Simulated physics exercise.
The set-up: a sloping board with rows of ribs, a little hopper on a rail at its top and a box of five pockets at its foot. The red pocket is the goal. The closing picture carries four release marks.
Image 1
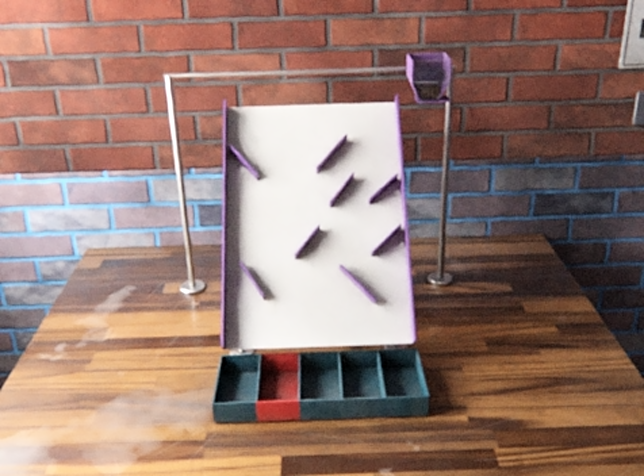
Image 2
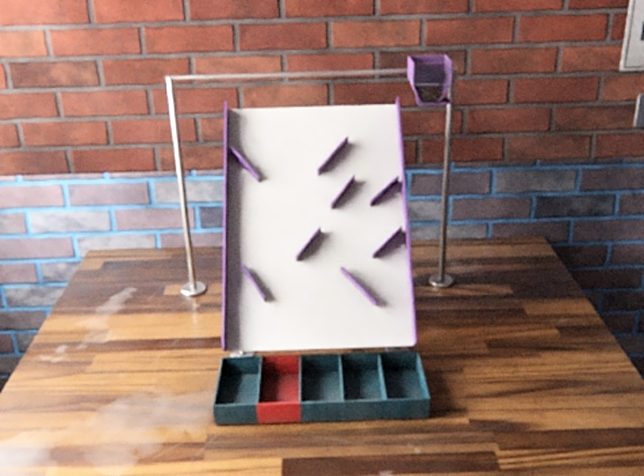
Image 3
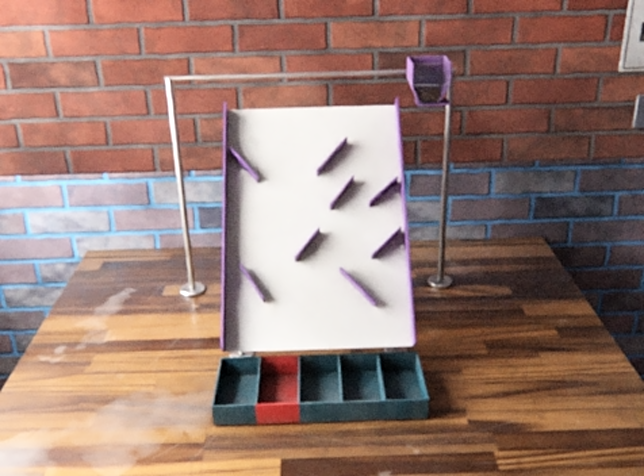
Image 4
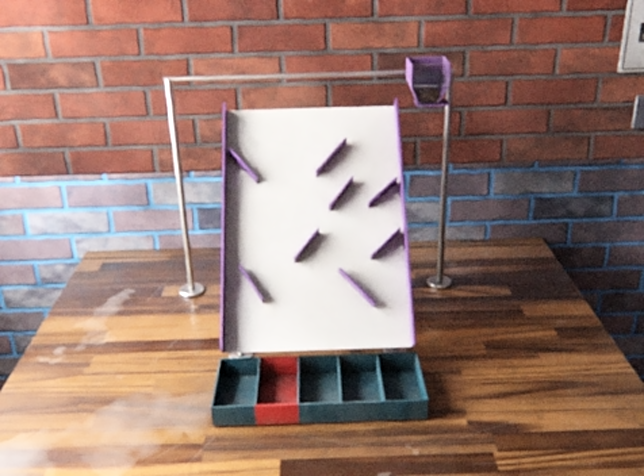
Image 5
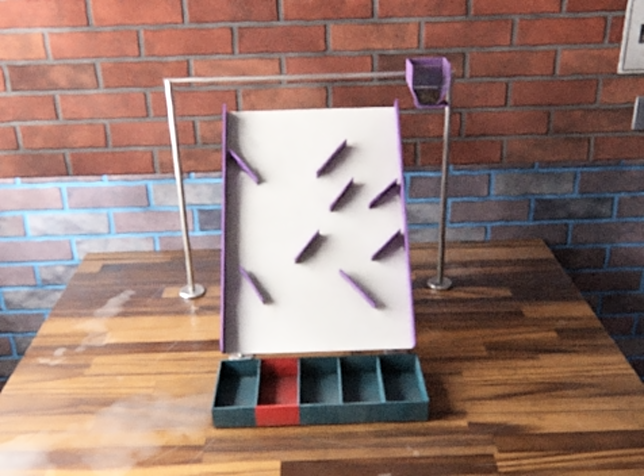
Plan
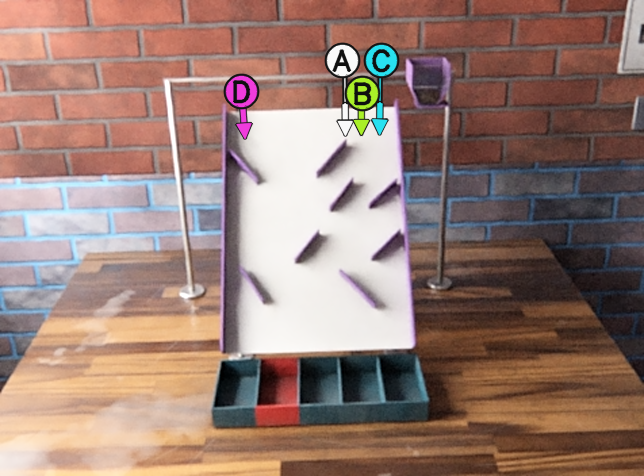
On a striped wooden table before a brick wall, a white sloping board with purple ribs stands above a box of five pockets, the second from the left red. A small purple hopper sits at the right of the rail, and nothing visibly moves from start to finish.
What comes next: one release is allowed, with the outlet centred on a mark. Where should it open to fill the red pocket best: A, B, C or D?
The best mark is D.
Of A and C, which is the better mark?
A.
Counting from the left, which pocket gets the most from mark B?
The fifth from the left.
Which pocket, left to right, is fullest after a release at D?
The second.
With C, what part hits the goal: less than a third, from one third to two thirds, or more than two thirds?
Less than a third.
On the marked copy, mark A meets the board at (345, 130); mark B meets the board at (361, 129); mark C meets the board at (379, 129); mark D meets the board at (244, 133).
For mark A, about half in the red pocket, about half in other pockets.
For mark B, a small part in the red pocket, nearly all in other pockets.
For mark C, about a quarter in the red pocket, about two thirds in other pockets, a small part held on the board, a stray few outside the box.
For mark D, most in the red pocket, a small part in other pockets, a stray few held on the board.
